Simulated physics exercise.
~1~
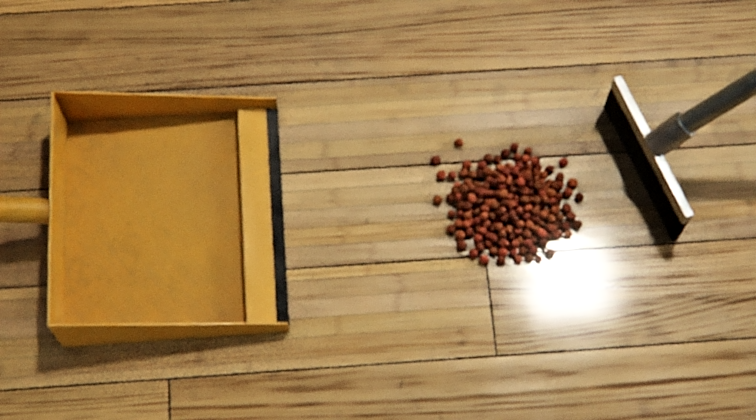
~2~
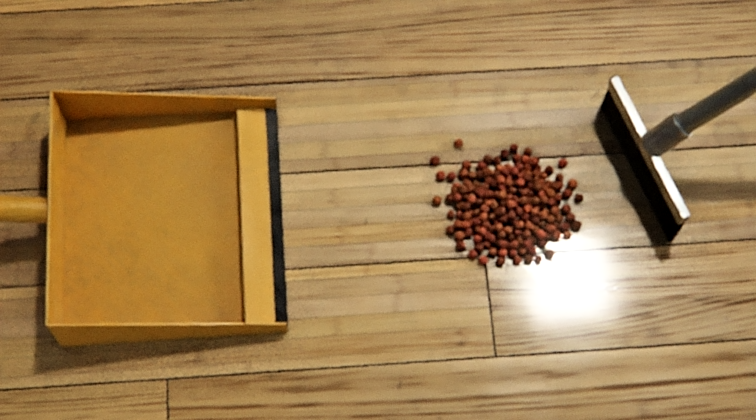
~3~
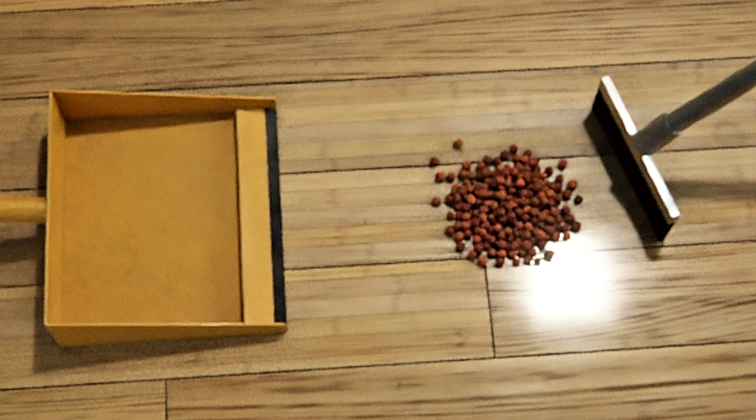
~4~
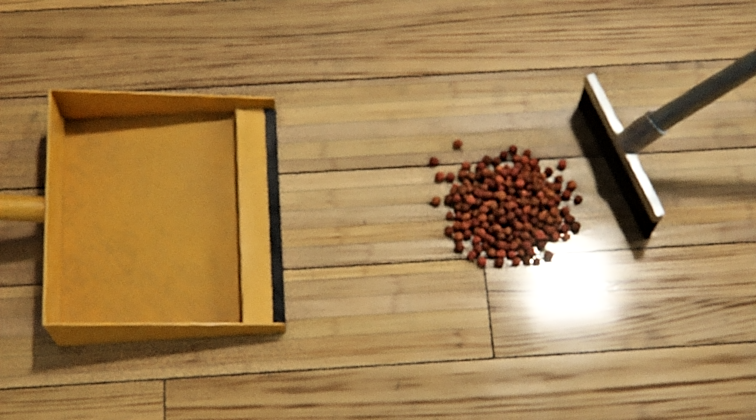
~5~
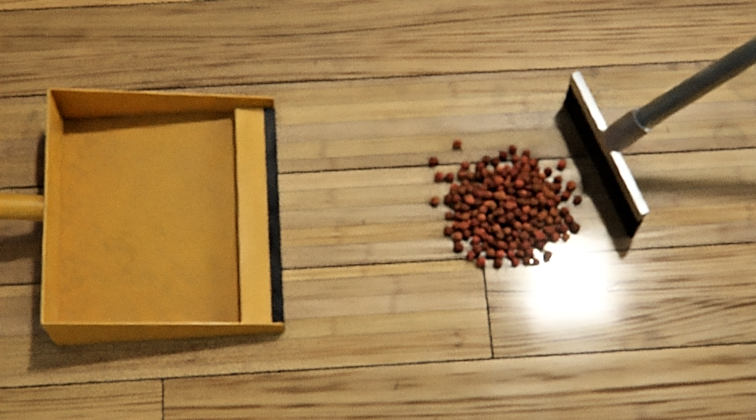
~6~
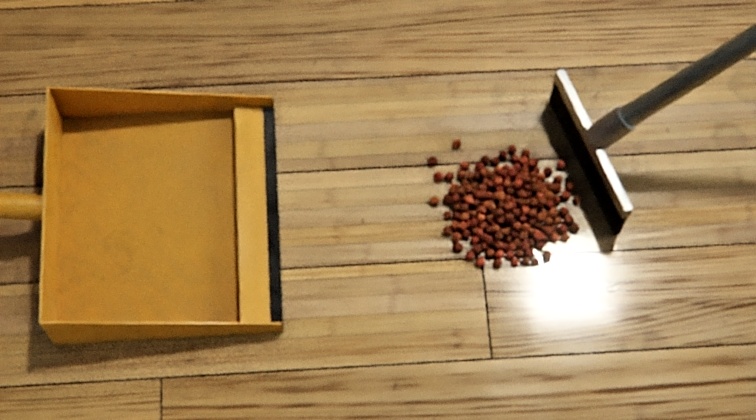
On a light brown wooden plank floor, seen from above, the view stays almost still, with only a very slight drift. A yellow-orange dustpan with a dark front edge lies at the left, a loose heap of small reddish-brown pellets sits right of centre, and a slanted squeegee with a grey handle stands at the right. The squeegee slides slowly left to the heap's right edge, while the pellets and dustpan stay in place.
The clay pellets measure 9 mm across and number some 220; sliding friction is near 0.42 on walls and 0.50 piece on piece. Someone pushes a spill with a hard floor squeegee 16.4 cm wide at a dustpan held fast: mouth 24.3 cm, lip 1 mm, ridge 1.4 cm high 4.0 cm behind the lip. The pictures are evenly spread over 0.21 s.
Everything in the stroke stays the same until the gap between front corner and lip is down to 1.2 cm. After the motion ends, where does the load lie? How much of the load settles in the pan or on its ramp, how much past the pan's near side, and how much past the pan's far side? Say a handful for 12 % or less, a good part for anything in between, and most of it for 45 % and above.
I would say pan: A handful; near side: A handful; far side: A handful.
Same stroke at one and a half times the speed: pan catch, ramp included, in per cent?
In that case close to 0 per cent.
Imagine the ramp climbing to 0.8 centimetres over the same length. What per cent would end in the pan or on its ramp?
It would be near 0 per cent.
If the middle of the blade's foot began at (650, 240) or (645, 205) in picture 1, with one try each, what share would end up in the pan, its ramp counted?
Close to 10 in a hundred, then close to 5 in a hundred.
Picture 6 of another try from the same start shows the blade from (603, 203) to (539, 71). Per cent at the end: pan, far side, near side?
Per cent by place - pan 0, far side 5, near side 0.
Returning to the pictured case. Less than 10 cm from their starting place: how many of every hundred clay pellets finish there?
I'd estimate roughly 60 per cent.
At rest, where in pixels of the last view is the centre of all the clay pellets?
Est. centre at rest: (423, 224) px.
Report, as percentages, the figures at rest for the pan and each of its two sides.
The pan ends at 0 per cent, the near side at 0 per cent and the far side at 0 per cent.
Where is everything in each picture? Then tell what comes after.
Blade from (685, 218) to (617, 85), moved 0.0 cm, 0 of the pieces shifted so far; middle of the pieces at (512, 206); pan at (155, 225), in the first picture.
Blade from (682, 218) to (614, 86), moved 0.3 cm, 0 of the pieces shifted so far; middle of the pieces at (512, 206), in the second picture.
Blade from (672, 218) to (604, 85), moved 1.3 cm, 0 of the pieces shifted so far; middle of the pieces at (511, 207), in the third picture.
Blade from (657, 216) to (590, 83), moved 2.7 cm, 0 of the pieces shifted so far; middle of the pieces at (511, 208), in the fourth picture.
Blade from (641, 214) to (575, 81), moved 4.2 cm, 0 of the pieces shifted so far; middle of the pieces at (510, 208), in the fifth picture.
Blade from (625, 212) to (560, 79), moved 5.7 cm, 0 of the pieces shifted so far; middle of the pieces at (510, 208); pan at (149, 223), in the sixth picture.
Then, 0.38 s after the last picture, middle of the blade 18 cm from the lip; 0 % over the lip, far side 0 %, near side 0 %.
Then, 0.64 s after the last picture, middle of the blade 9 cm from the lip; 0 % over the lip, far side 0 %, near side 0 %.
Then, 1.00 s after the last picture, middle of the blade 4 cm from the lip; 0 % over the lip, far side 0 %, near side 0 %.
In the end, pan 0 %, near side 0 %, far side 0 %, in front of the lip or behind the blade 100 %.
